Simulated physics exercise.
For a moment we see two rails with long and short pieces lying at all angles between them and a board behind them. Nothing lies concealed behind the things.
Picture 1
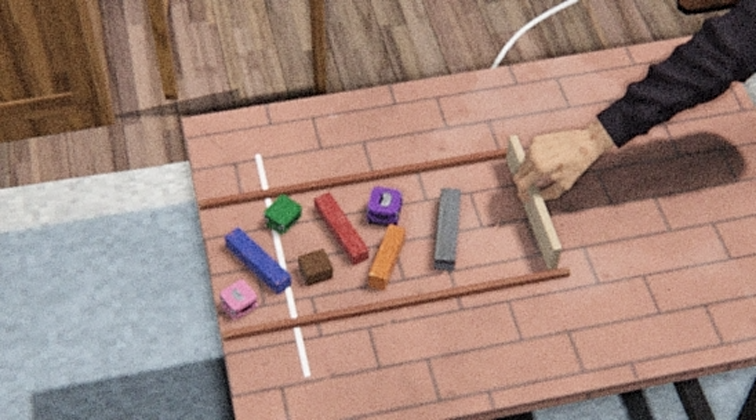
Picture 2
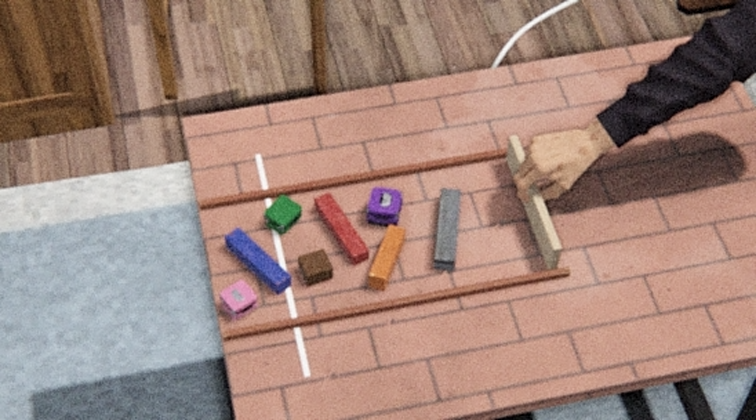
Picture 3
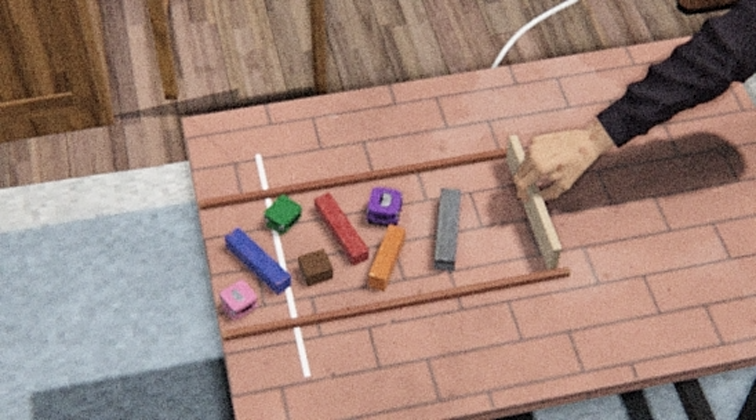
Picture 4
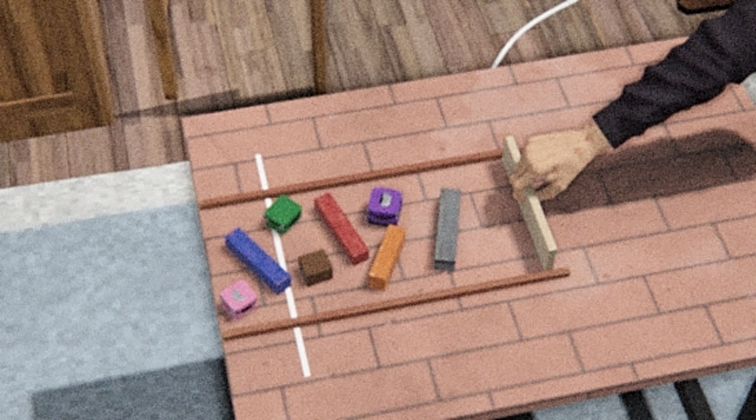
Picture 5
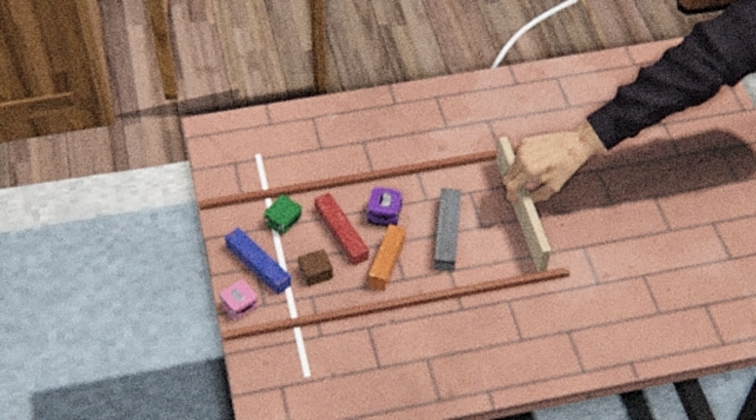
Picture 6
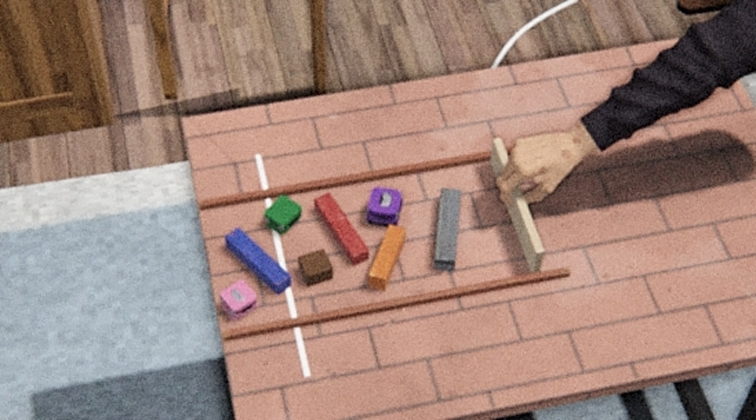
The clip opens on a brick-patterned surface where small colored blocks and bars lie at various angles between two reddish-brown rails, some near a white line at left. A hand in a dark sleeve grips an upright board at right, then slides it slightly left, while the pieces stay still.
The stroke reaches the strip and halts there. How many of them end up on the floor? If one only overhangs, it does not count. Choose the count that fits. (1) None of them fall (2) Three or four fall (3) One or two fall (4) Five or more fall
(2) Three or four fall.
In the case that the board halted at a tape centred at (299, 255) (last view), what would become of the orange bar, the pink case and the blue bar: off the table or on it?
The orange bar is still there. The pink case is gone. The blue bar is gone.
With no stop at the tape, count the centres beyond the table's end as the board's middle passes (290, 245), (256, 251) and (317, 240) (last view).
Over the end: 3, 5, 1.
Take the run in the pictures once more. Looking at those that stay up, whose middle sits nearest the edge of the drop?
The brown block.
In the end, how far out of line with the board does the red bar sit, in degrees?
It sits some 20° out of line.
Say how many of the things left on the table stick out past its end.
Number: 2.
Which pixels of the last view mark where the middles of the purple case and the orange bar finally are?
Positions - first (240, 233), then (257, 283).
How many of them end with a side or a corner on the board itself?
1 in contact.
Early on, none off yet; pink case at rest near (239, 301); blue bar at rest near (258, 261); green case at rest near (283, 216).
Finally, the number that fall off is three or four; lost, green case, blue bar and pink case.
